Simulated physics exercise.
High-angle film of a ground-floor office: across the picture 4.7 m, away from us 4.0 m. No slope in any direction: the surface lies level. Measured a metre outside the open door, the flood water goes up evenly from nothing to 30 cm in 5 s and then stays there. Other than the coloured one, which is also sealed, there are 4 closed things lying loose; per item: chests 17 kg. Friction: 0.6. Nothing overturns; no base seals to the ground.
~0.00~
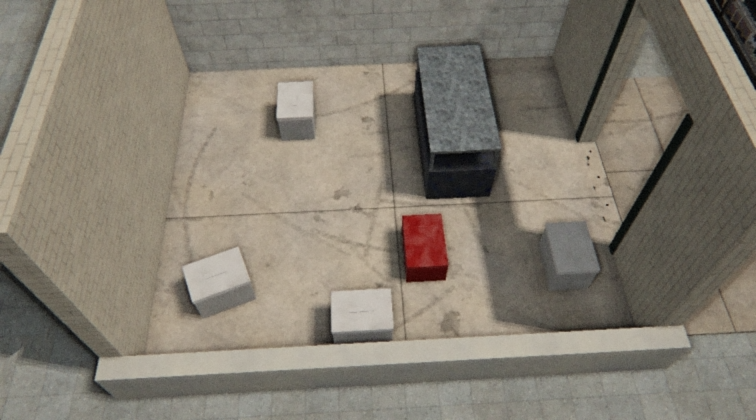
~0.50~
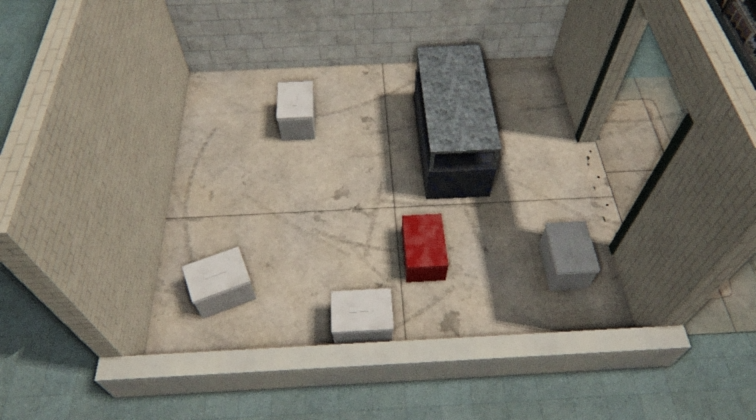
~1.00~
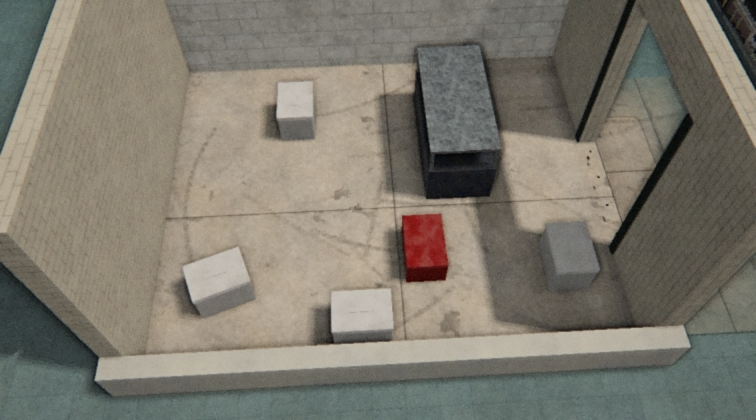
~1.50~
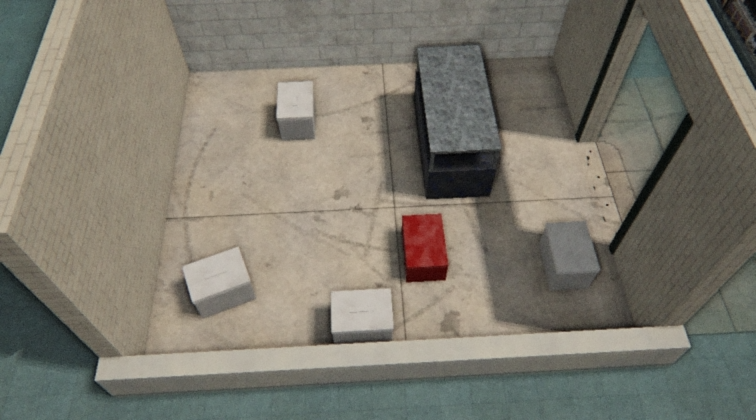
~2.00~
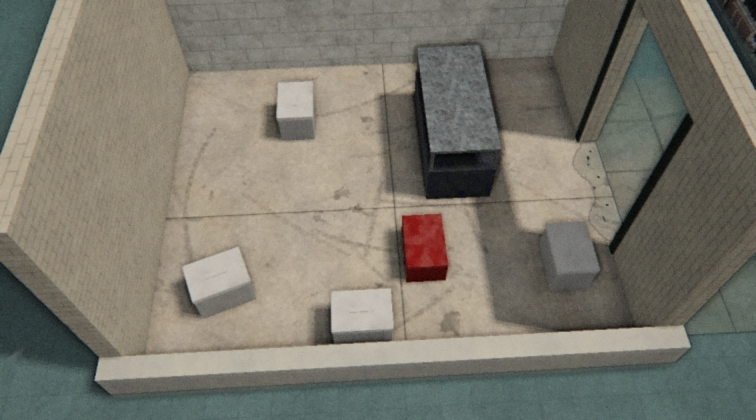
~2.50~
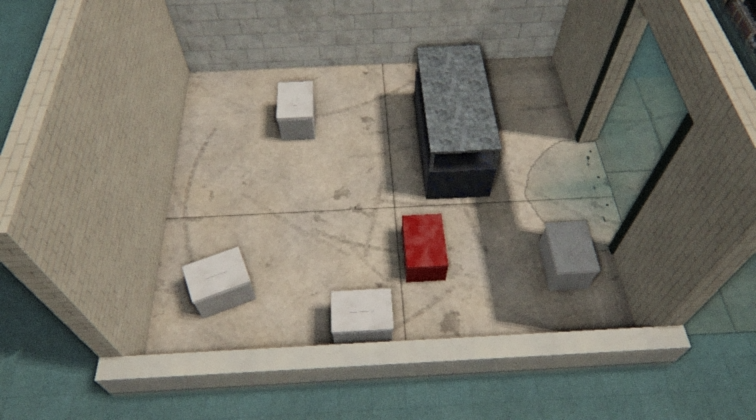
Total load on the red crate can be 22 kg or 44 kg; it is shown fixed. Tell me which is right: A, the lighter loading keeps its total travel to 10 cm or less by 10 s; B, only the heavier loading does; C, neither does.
Result: Both ballasts fail.
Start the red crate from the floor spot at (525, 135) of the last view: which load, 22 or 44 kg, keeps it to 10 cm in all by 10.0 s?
Note: None OK.
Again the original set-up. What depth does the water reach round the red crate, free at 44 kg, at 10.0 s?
About 10 cm.
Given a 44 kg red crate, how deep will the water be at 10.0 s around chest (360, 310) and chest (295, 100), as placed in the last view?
First roughly 7 cm, second roughly 9 cm.
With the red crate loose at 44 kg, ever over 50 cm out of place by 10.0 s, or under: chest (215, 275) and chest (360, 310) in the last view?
In sequence, exceeded; exceeded.
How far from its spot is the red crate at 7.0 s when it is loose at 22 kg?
Around 140 centimetres out of place.
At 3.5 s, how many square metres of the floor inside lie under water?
That flooded area is roughly 2.5 m2.
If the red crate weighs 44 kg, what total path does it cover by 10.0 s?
Roughly 60 centimetres altogether.
After 3.5 s the red crate would be 0 cm from its start with 22 kg and 0 cm from its start with 44 kg; 1 cm of water round it then.
After 4.5 s the red crate would be 9 cm from its start with 22 kg and 0 cm from its start with 44 kg; 6 cm of water round it then.
After 7.0 s the red crate would be 132 cm from its start with 22 kg and 24 cm from its start with 44 kg; 10 cm of water round it then.
After 10.0 s the red crate would be 254 cm from its start with 22 kg and 55 cm from its start with 44 kg; 10 cm of water round it then.
